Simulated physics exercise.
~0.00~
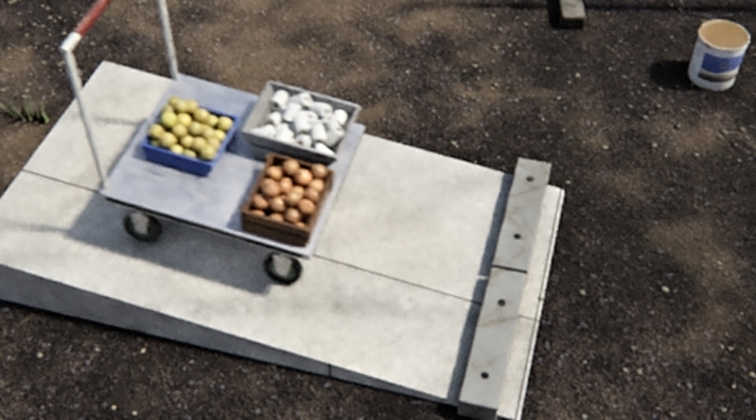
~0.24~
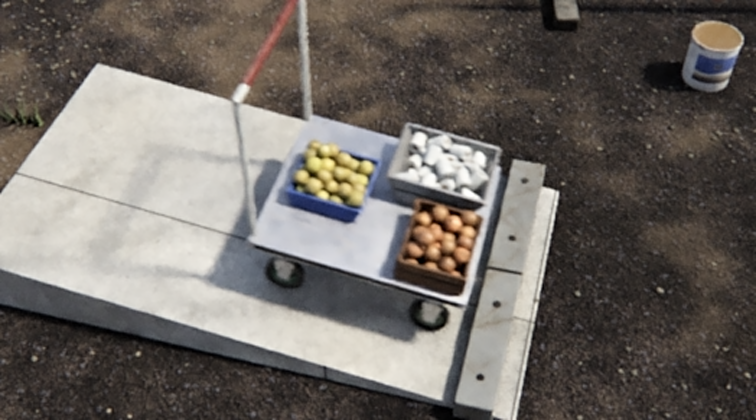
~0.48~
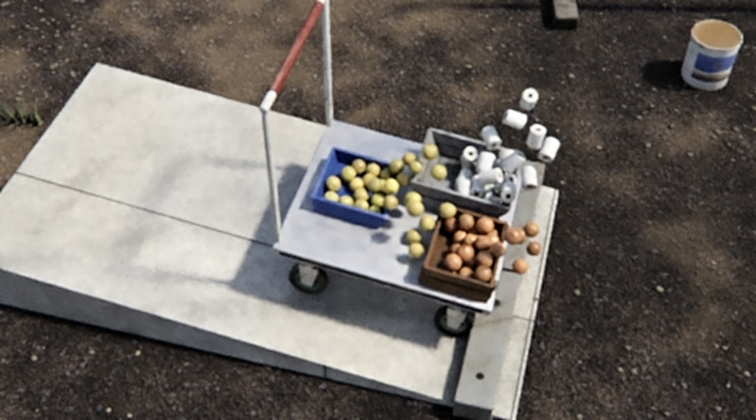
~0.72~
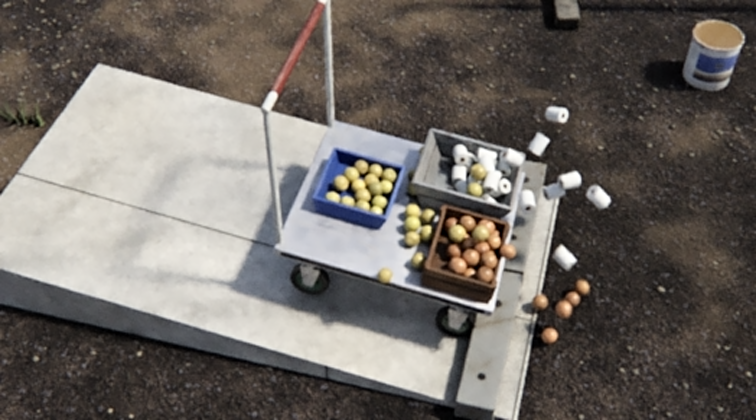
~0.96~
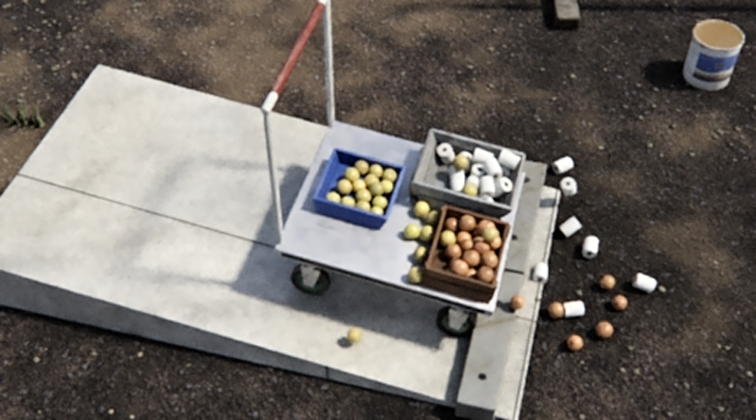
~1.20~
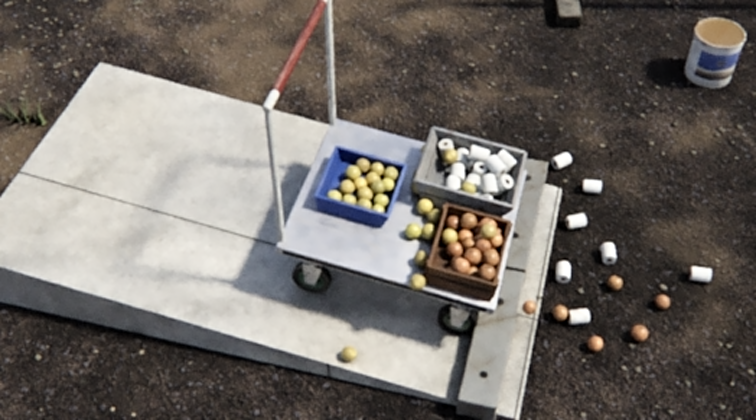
On a pale concrete ramp set on dark, gravelly ground, a flat trolley with a red-topped handle carries a blue crate of yellow apples, a grey crate of white paper rolls and a wooden crate of onions. It rolls right, down toward a grey strip across the ramp's end, and stops abruptly there. The crates stay put, but their contents surge right. Rolls and onions fly off the front, while apples spill onto the deck and into the other crates. One apple drops onto the ramp. Finally, the trolley stands still, with rolls and onions scattered on the ground beyond the ramp.
